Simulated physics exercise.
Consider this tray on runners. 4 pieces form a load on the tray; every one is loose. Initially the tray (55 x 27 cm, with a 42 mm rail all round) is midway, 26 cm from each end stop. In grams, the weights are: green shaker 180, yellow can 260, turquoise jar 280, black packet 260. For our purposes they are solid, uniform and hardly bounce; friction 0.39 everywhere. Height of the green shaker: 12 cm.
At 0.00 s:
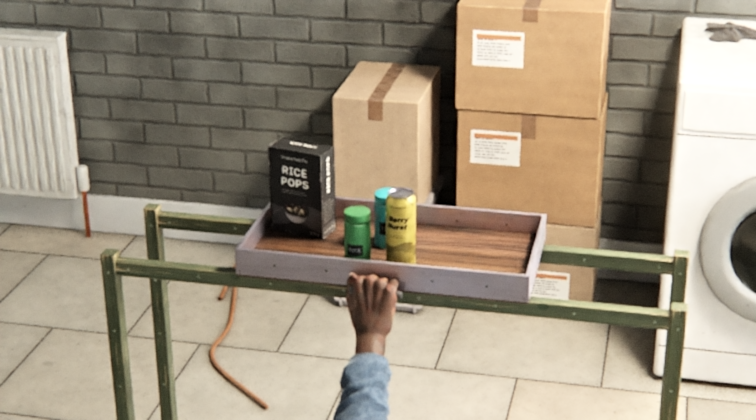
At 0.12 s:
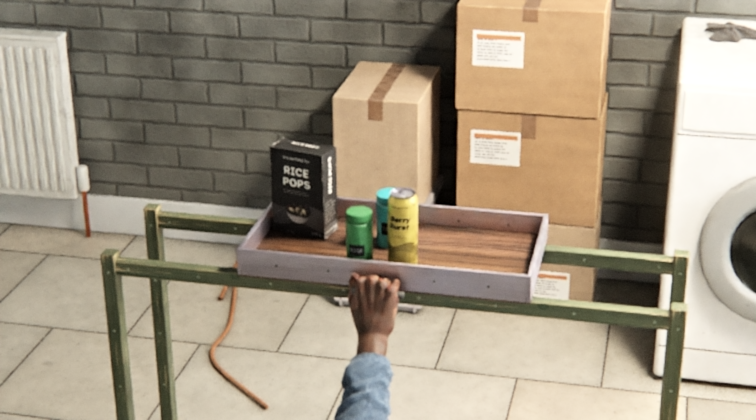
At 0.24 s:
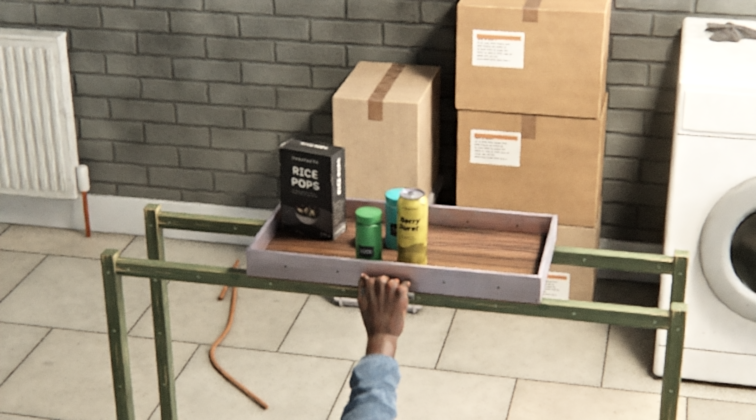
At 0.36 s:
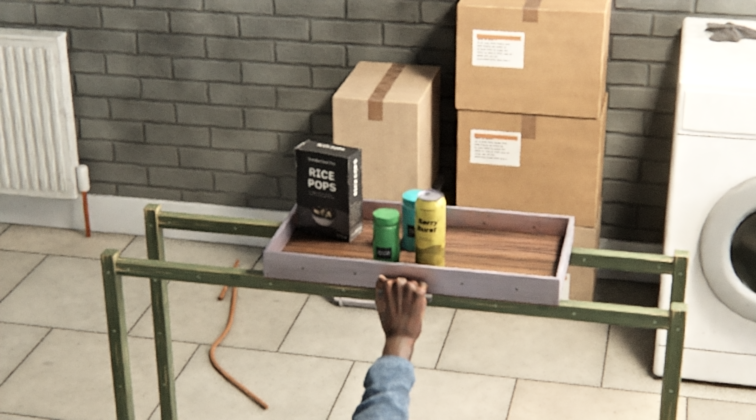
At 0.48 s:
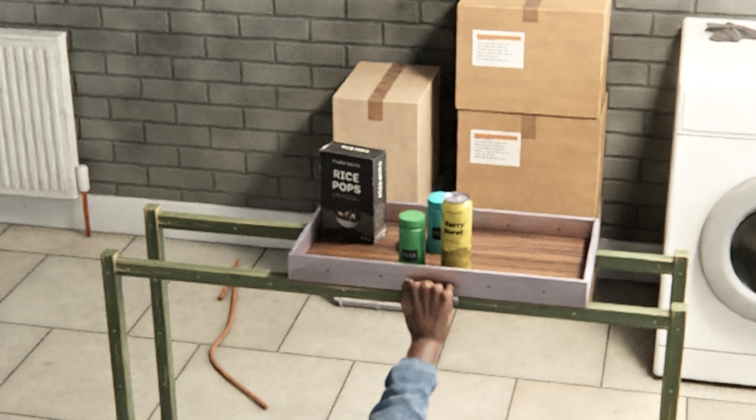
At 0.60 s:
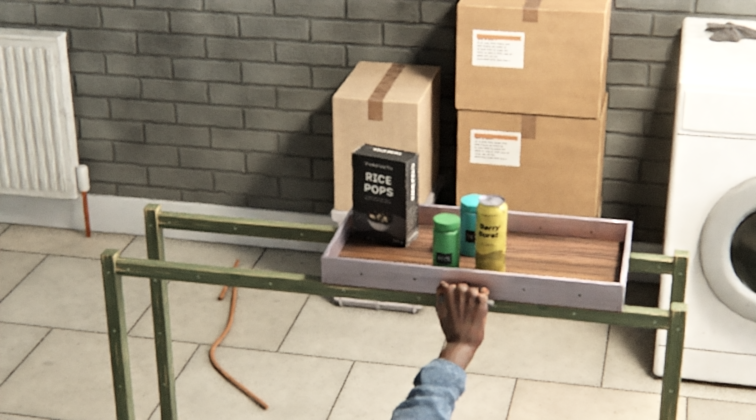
At the start, a hand grips the front edge of a low-rimmed tray resting midway along green rails, carrying a black packet, a green shaker, a turquoise jar and a yellow can. After barely moving at first, the hand slides the tray steadily to the right, and the upright items travel along with it.
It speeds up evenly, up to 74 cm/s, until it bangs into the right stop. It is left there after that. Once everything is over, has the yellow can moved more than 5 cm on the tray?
Honestly, it wanders away.
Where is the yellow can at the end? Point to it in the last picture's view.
At pixel (621, 278) or so, give or take.
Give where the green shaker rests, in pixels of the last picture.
It comes to rest somewhere around (525, 255).
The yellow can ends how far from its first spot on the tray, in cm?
It ends about 16 centimetres from where it started.
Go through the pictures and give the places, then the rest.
Tray midway; yellow can (401, 232); green shaker (358, 240), in the first frame.
Tray midway; black packet (304, 188); green shaker (359, 240), in the second frame.
Tray 2 cm right; black packet (313, 189), in the third frame.
Tray 6 cm right; green shaker (386, 242), in the fourth frame.
Tray 11 cm right; black packet (353, 192); green shaker (412, 245), in the fifth frame.
Tray 17 cm right; yellow can (491, 240); turquoise jar (475, 226), in the sixth frame.
By 0.80 s, tray 26 cm right; yellow can tilted 3° near (558, 245); black packet 4 cm from its spot; green shaker 4 cm from its spot.
By 0.90 s, tray 26 cm right; yellow can tilted 19° near (573, 245); green shaker 6 cm from its spot; black packet 6 cm from its spot.
By 1.10 s, tray 26 cm right; yellow can tilted 64° near (607, 260); black packet 6 cm from its spot; turquoise jar 6 cm from its spot.
When it is over (1.6 s), lying over on the tray, yellow can; not toppled but over 5 cm from the start, green shaker, turquoise jar and black packet. In the last view, yellow can near (621, 278).
